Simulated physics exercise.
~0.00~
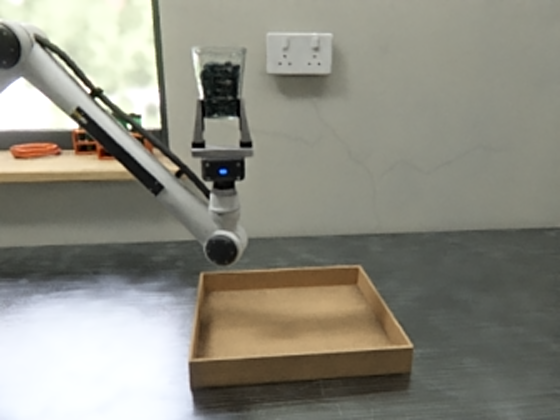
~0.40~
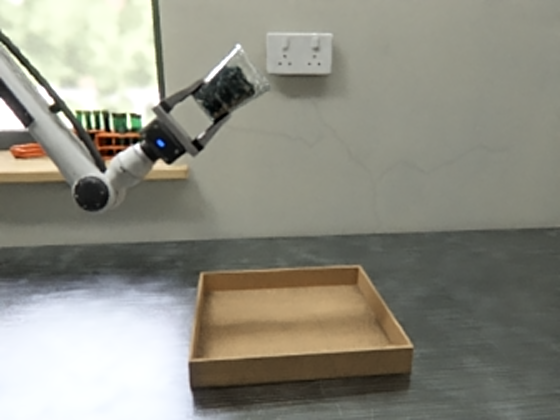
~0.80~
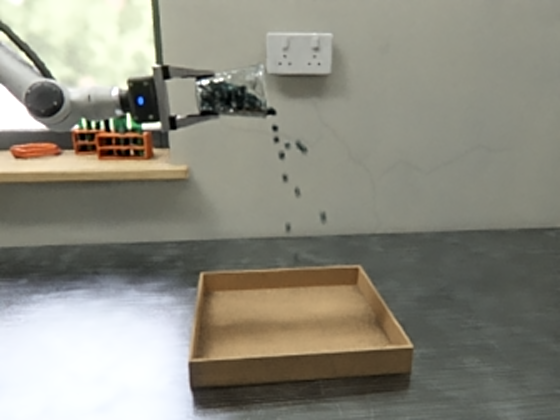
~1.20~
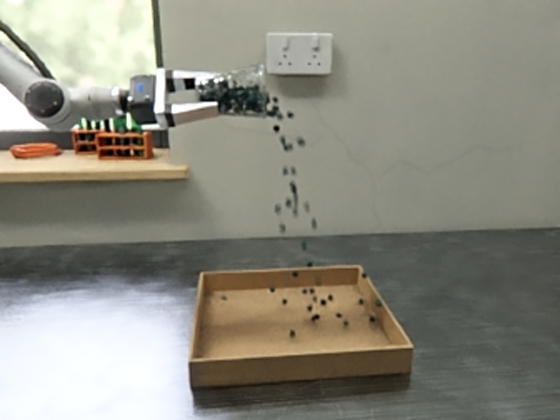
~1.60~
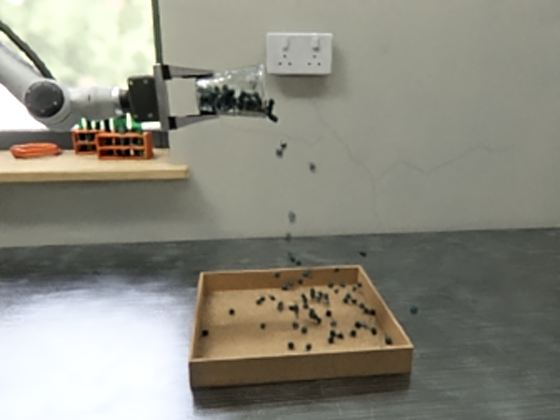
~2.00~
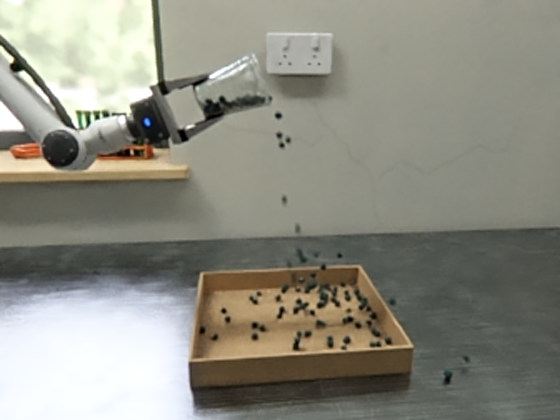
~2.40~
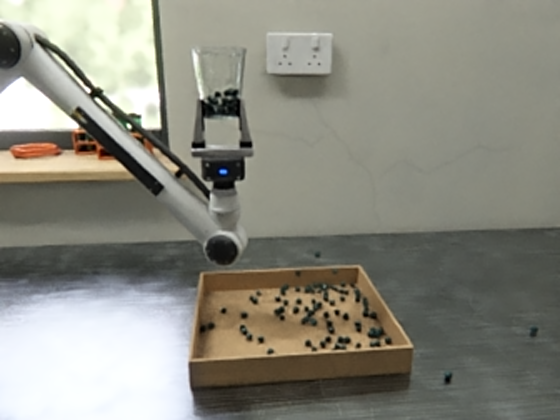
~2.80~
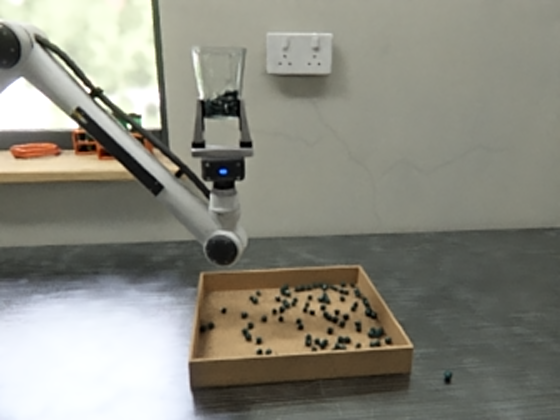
Robot arm tipping a clear tumbler of dark beads over a shallow tray, then righting it with some beads still inside.
